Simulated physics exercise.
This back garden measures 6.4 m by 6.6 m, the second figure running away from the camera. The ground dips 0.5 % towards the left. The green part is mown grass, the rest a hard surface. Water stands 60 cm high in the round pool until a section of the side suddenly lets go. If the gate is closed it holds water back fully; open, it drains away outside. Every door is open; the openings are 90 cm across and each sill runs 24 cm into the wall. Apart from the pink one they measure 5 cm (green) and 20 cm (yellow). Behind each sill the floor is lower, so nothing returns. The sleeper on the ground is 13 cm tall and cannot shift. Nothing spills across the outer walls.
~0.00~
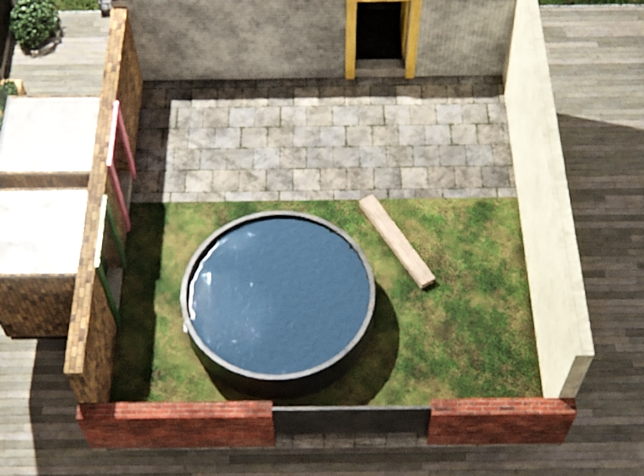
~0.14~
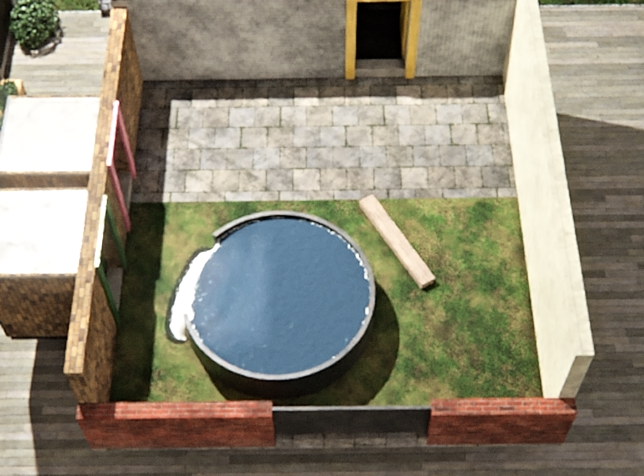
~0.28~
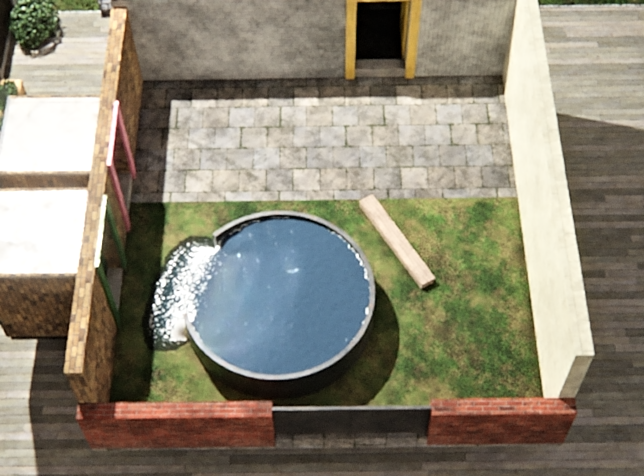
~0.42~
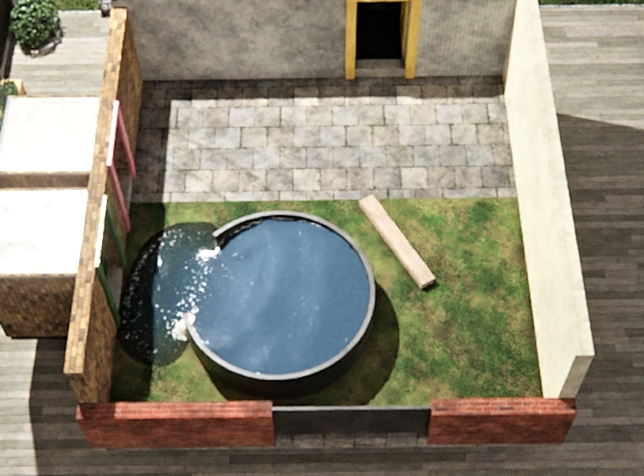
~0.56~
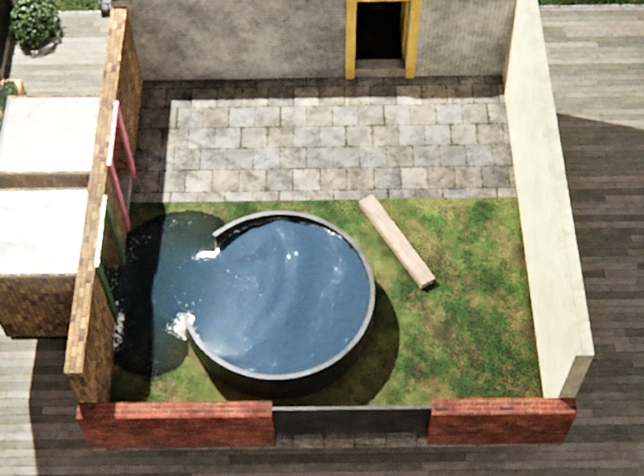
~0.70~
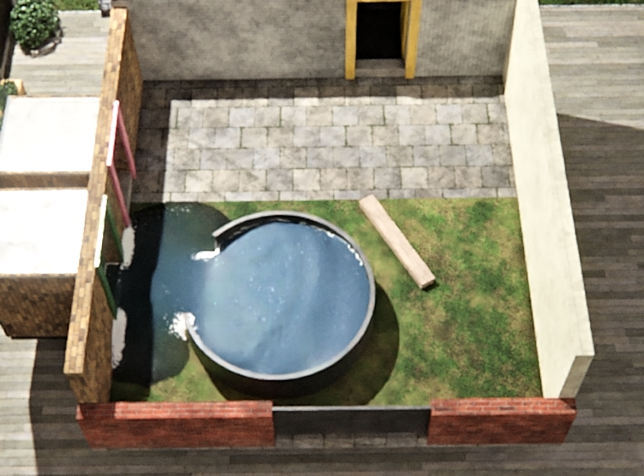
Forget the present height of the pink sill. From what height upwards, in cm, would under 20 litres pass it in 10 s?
Some 13 cm above the ground.
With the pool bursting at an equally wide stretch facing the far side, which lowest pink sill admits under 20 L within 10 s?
About 8.5 cm.
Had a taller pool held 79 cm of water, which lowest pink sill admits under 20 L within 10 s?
About 19 cm.
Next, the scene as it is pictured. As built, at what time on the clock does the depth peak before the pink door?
At about 1.8 s.
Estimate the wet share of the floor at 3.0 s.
Near 35 per cent is wet.
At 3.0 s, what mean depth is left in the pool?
About 30 cm.
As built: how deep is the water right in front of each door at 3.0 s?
In cm: Pink 16, green 28, yellow 0.
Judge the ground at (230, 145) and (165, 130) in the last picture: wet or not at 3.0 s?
In turn: Flooded, under water.
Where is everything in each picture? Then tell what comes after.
The first picture shows still water, 60 cm deep, in the round pool at (278, 294); the pink door at (120, 165) is dry.
In the second picture, the front is at a hidden place, 0.3 m from the gap at (194, 288); 0.4 m2 of floor is wet, 60 cm left at the back.
In the third picture, the front is at (174, 254), 0.7 m from the gap at (194, 289); 1.1 m2 of floor is wet, 60 cm left at the back.
In the fourth picture, the front is at (119, 320), 1.1 m from the gap at (194, 289); 2.4 m2 of floor is wet, 60 cm left at the back.
In the fifth picture, the gap is at (194, 289), the front 1.4 m out at (127, 242); the back of the round pool holds 60 cm.
In the sixth picture, the gap is at (194, 289), the front 1.7 m out at (129, 220); the back of the round pool holds 60 cm; 0.3 m in a straight line remain to the pink door at (120, 165).
After 1.4 s water covers 15 % of the floor, deepest (37 cm) near (124, 267); 17 cm at the pink door, 0 litres in over its 19 cm sill.
After 3.0 s water covers 35 % of the floor, deepest (29 cm) near (124, 267); 16 cm at the pink door, 2 litres in over its 19 cm sill.
After 10.0 s water covers 95 % of the floor, deepest (12 cm) near (108, 426); 6 cm at the pink door, 2 litres in over its 19 cm sill.
At the pink door as built, the water arrived by 0.9 s and peaked near 19 cm at 1.8 s.
With a sill of 11.5 cm, 30 litres would have come in within the 10 s; with 15.5 cm, 10 litres. So under 20 litres takes about 13 cm.
